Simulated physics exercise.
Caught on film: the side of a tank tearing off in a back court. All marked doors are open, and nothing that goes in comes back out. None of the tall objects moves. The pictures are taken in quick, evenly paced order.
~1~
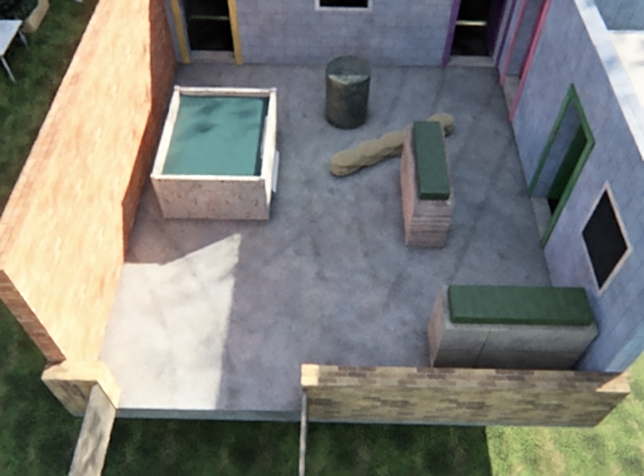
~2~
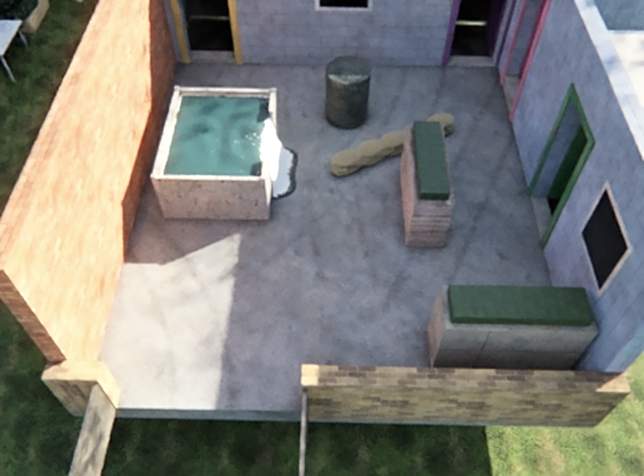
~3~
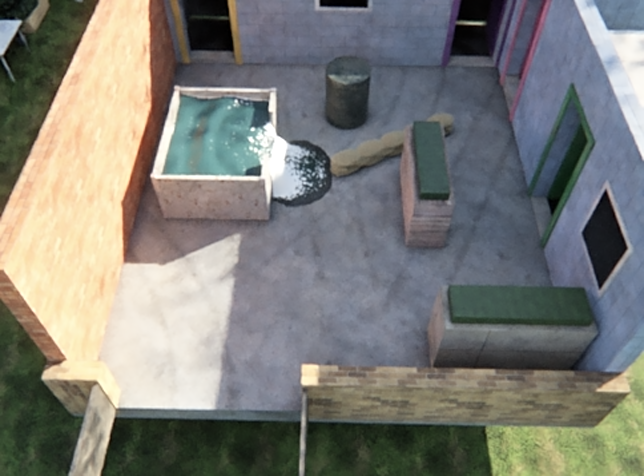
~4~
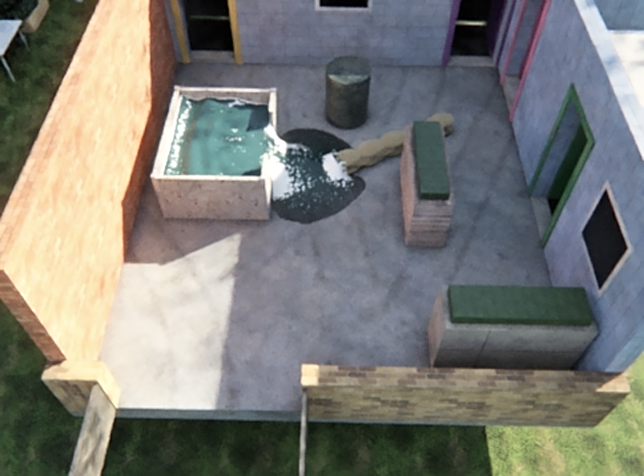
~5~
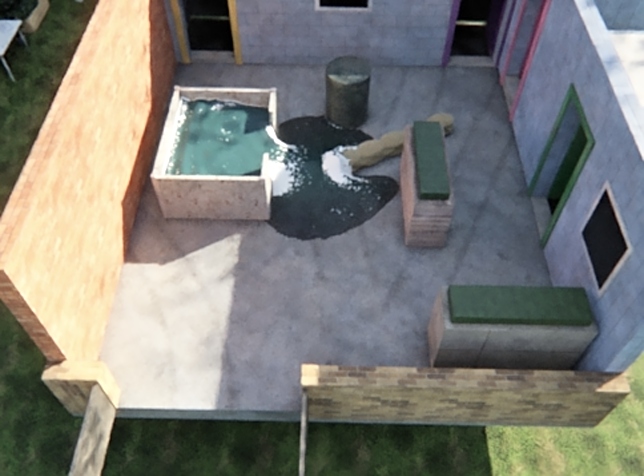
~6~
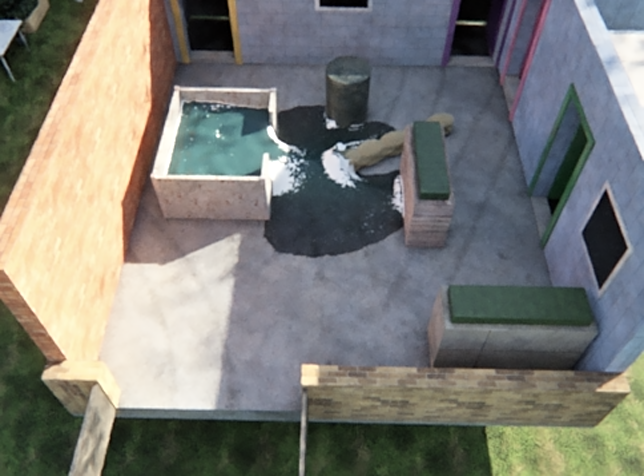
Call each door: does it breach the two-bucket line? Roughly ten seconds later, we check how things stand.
Calls: The yellow door does not breach it; the pink door does not breach it; the purple door breaches it; the green door breaches it.
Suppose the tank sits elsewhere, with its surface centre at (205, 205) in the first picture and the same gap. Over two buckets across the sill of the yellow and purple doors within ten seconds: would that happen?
Yellow door: Falls short; purple door: Exceeds the limit.
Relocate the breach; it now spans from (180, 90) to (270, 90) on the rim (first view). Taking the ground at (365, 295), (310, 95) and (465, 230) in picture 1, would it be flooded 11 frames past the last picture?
Going in your order, I'd say still bare, then drenched, then still bare.
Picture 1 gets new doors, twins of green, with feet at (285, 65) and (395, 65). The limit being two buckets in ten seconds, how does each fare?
Falls short; exceeds the limit.
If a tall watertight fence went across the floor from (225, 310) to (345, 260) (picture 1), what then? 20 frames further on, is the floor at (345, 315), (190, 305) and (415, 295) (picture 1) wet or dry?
Log, spots one to three: Swamped; spared; swamped.
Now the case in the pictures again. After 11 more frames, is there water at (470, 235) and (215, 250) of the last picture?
Taken in order, bone-dry then bone-dry.
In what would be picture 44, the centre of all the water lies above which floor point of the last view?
At about (347, 198).
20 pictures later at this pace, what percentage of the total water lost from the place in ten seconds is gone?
Near 25 in a hundred.
A moment on, water covers 25 % of the floor; the yellow door not reached, the pink door not reached, the purple door not reached, the green door not reached.
Next, water covers 40 % of the floor; the yellow door not reached, the pink door wet at the sill, nothing in, the purple door under two buckets in, the green door not reached.
Then, water covers 55 % of the floor; the yellow door wet at the sill, nothing in, the pink door wet at the sill, nothing in, the purple door over two buckets in, the green door wet at the sill, nothing in.
Later, water covers 80 % of the floor; the yellow door wet at the sill, nothing in, the pink door wet at the sill, nothing in, the purple door far over two buckets in, the green door under two buckets in.
In the end, water covers 95 % of the floor; the yellow door wet at the sill, nothing in, the pink door wet at the sill, nothing in, the purple door far over two buckets in, the green door over two buckets in.
